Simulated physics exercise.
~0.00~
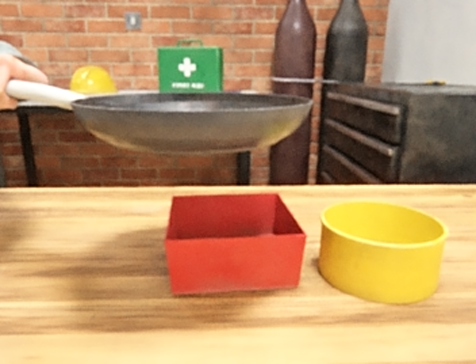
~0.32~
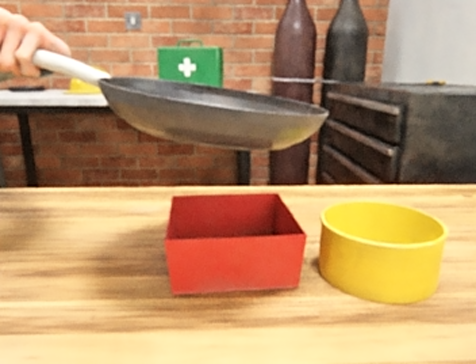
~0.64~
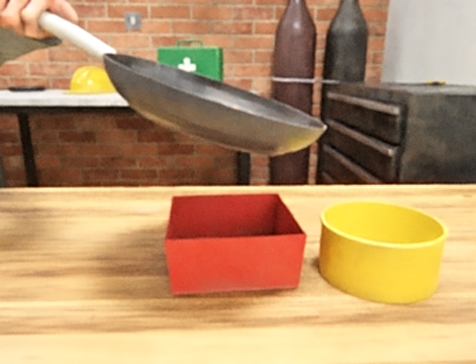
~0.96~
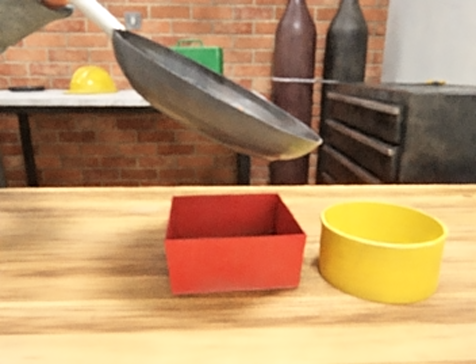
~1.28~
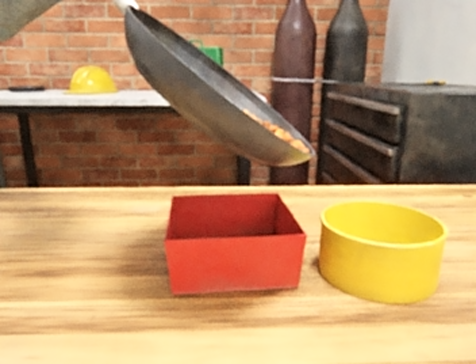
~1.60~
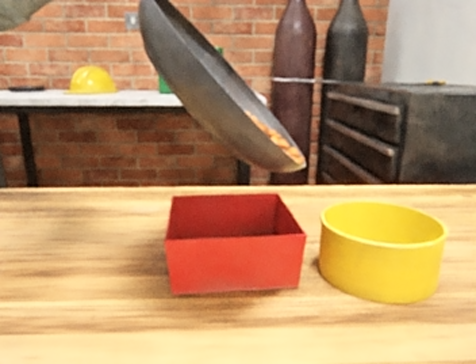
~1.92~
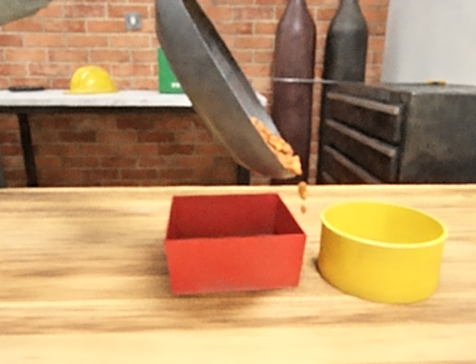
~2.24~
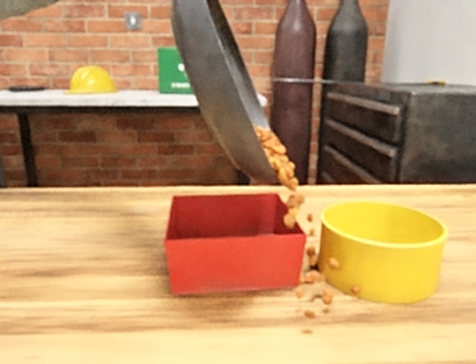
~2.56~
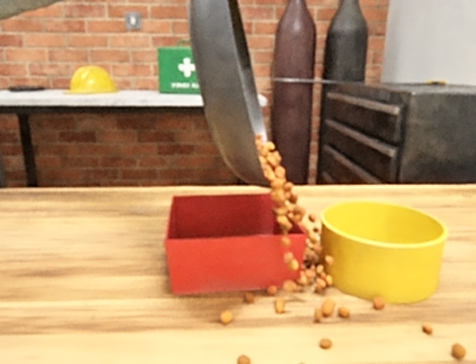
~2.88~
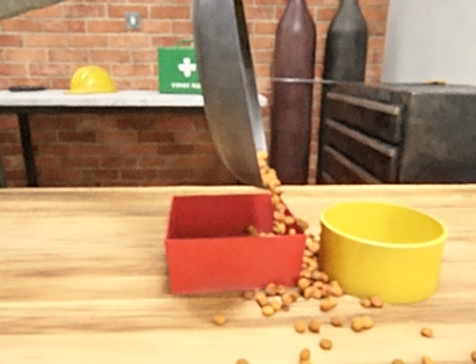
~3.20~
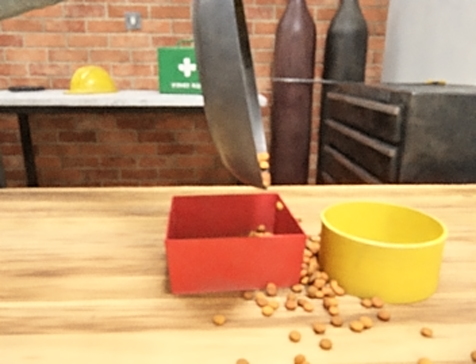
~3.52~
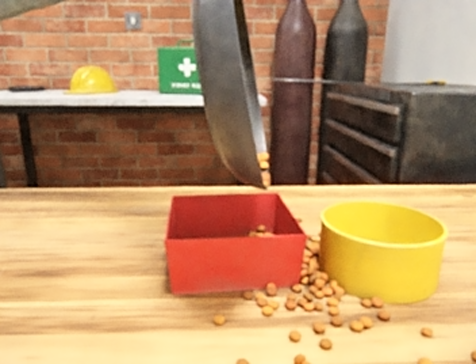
In the video, a hand tips a pan above a red tin and a yellow pot on a wooden table, pouring out small orange-brown pieces. Many fall into the tin and many others scatter on the table between and before the containers, while a few remain at the tilted pan's lip.
